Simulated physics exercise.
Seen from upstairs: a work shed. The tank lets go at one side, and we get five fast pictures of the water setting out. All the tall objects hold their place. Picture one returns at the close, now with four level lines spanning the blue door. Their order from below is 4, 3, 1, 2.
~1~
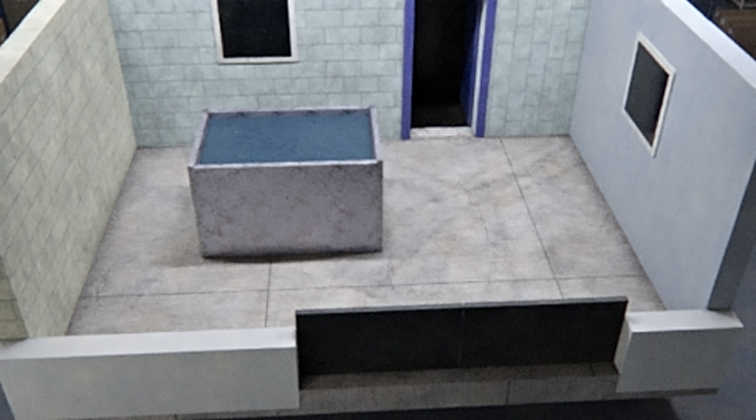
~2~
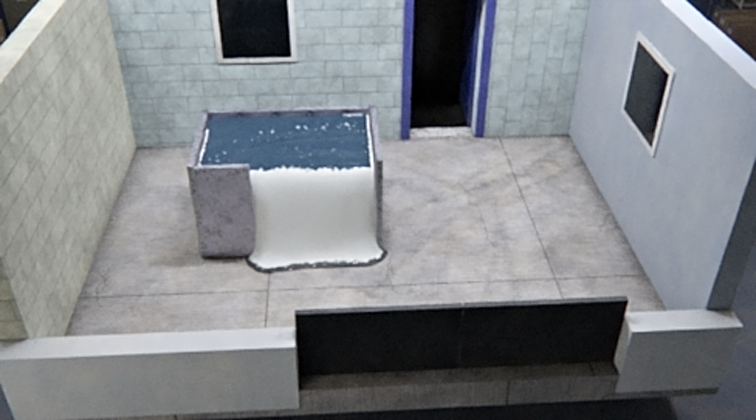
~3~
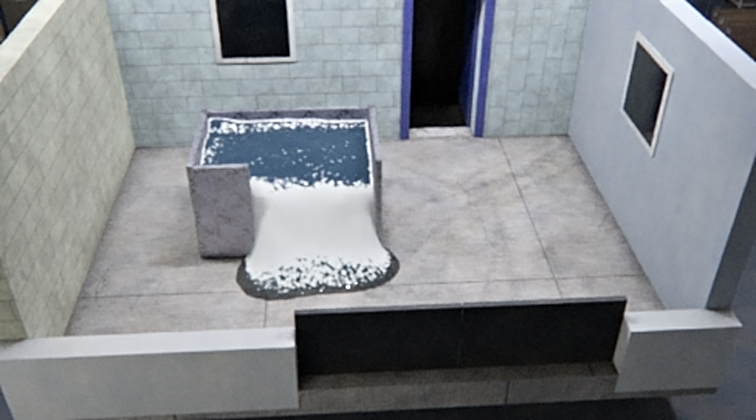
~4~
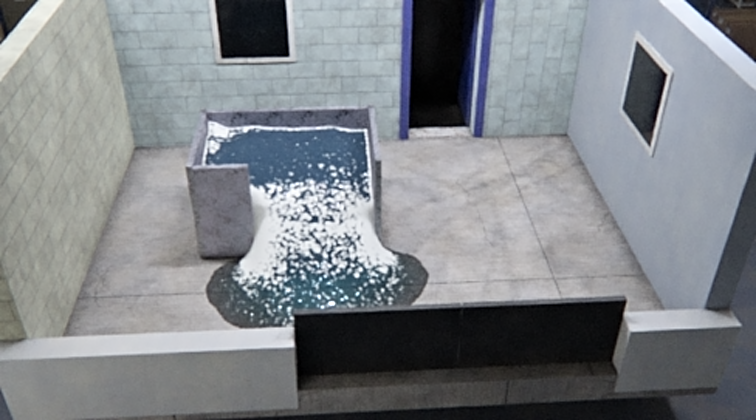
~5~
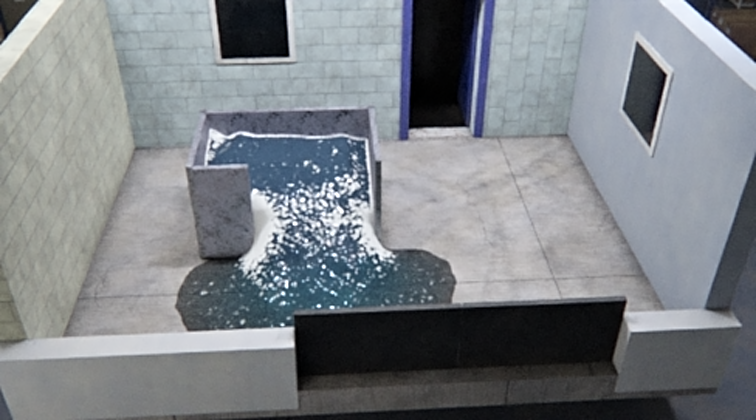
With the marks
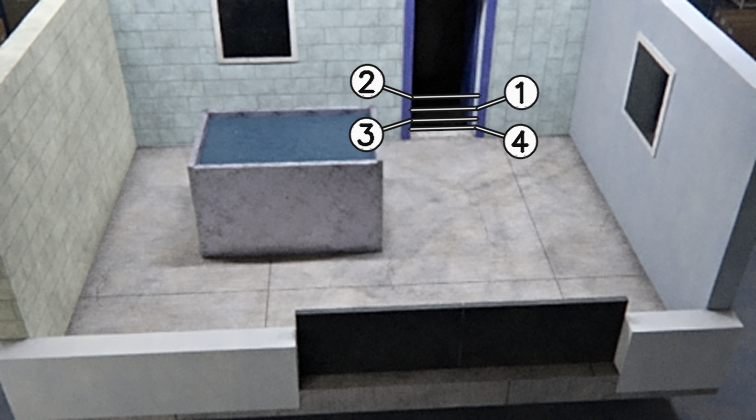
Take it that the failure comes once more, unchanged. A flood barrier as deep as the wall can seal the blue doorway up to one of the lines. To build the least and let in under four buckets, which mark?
Height 4.
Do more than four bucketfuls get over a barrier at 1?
No.
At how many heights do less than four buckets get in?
All of the four.
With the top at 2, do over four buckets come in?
No, that is safe.
On the marked copy, 1 at (444, 109); 2 at (445, 96); 3 at (443, 119); 4 at (443, 128); from the bottom up 4, 3, 1, 2.
If 1 is chosen, nothing gets over.
If 2 is chosen, nothing gets over.
If 3 is chosen, nothing gets over.
If 4 is chosen, a splash gets over, under a bucket.
